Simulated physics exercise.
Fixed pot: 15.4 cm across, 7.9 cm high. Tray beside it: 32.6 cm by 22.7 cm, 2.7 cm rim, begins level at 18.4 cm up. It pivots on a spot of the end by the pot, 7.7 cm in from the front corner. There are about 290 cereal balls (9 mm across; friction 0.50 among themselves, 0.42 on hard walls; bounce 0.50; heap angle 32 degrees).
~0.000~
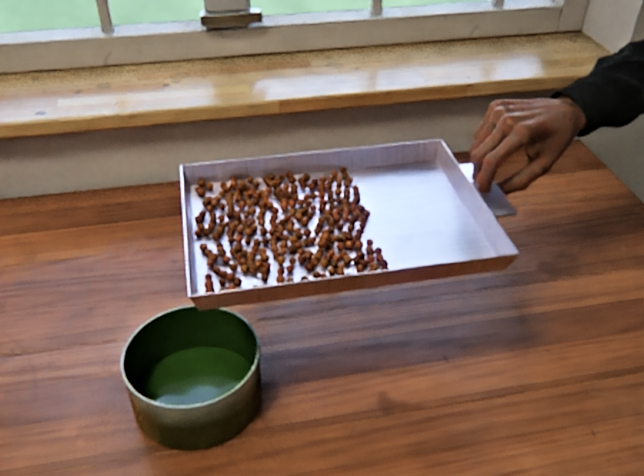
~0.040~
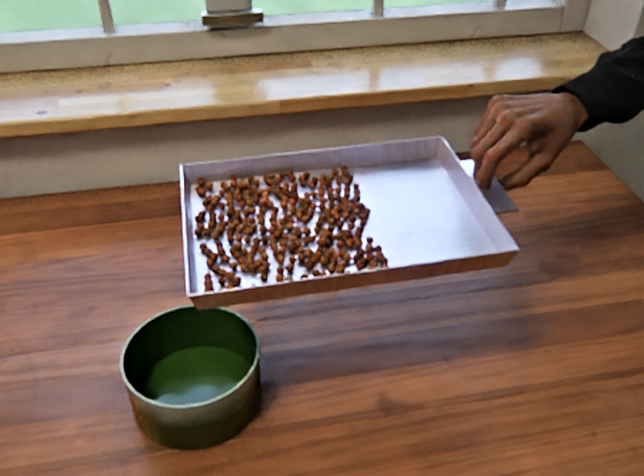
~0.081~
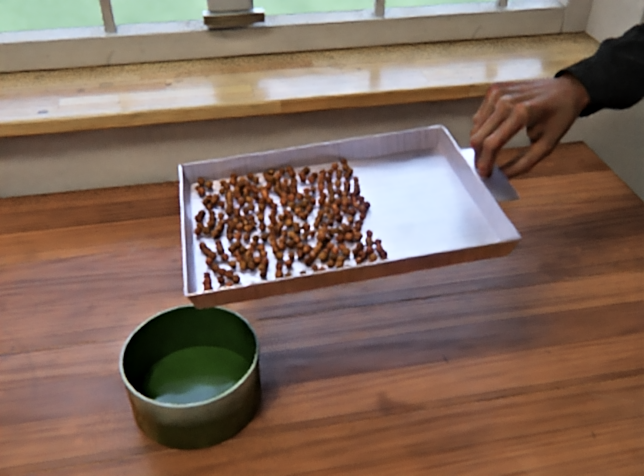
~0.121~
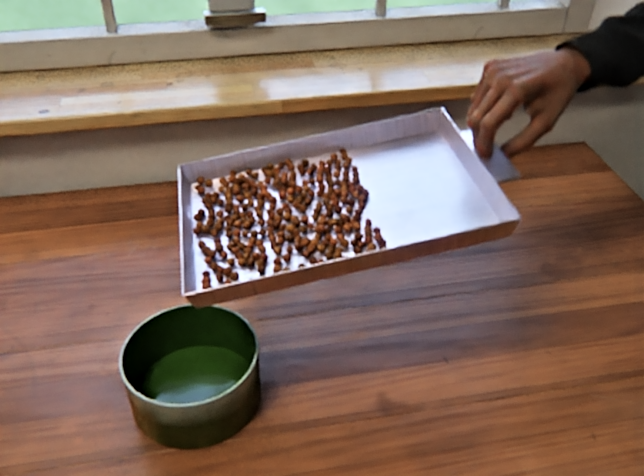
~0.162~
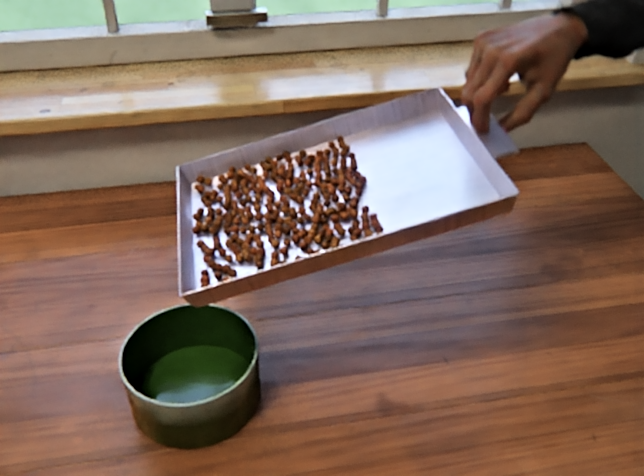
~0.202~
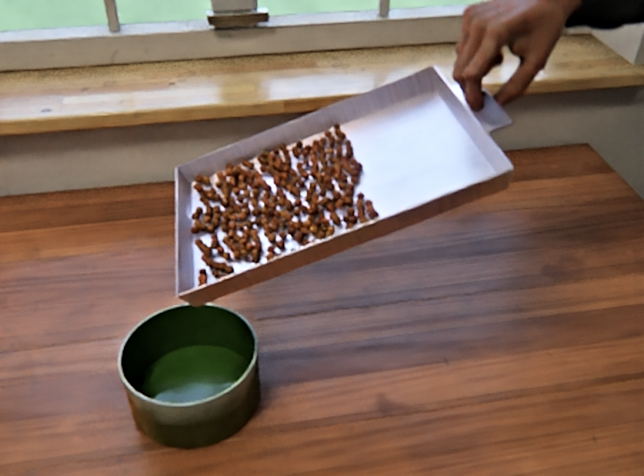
The video shows a hand holding a shallow white tray with small brown pieces near its left end, beside a green pot on a wooden table. The hand raises the tray's right end, tilting it down toward the left.
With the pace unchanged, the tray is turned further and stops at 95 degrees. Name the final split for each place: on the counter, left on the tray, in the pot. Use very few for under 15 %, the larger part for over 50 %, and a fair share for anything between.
Counter: The larger part, left on the tray: Very few, pot: A fair share.
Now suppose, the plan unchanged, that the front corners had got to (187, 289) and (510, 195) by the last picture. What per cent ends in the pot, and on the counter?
Pot 40; counter 60.
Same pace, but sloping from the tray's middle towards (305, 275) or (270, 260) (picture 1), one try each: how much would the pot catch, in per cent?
That would be close to 80 per cent and then close to 90 per cent.
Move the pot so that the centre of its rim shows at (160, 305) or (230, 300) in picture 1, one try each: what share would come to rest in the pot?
I'd say some 65 per cent for the first and some 0 per cent for the second.
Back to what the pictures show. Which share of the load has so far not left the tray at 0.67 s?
About 95 per cent.
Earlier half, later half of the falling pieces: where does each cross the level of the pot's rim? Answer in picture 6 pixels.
Around (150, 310), then (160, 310).
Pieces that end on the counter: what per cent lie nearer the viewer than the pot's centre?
About 0 per cent.
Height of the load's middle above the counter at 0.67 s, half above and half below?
Some 22 cm.
Then, at 0.48 s, tilt 56 degrees; the tray holds 100 %, the pot 0 %.
Then, at 0.67 s, tilt 82 degrees; the tray holds 95 %, the pot 0 %.
Then, at 0.98 s, tilt 95 degrees; the tray holds 20 %, the pot 20 %.
At rest (2.0 s), counter 60 %, tray 0 %, pot 40 %.
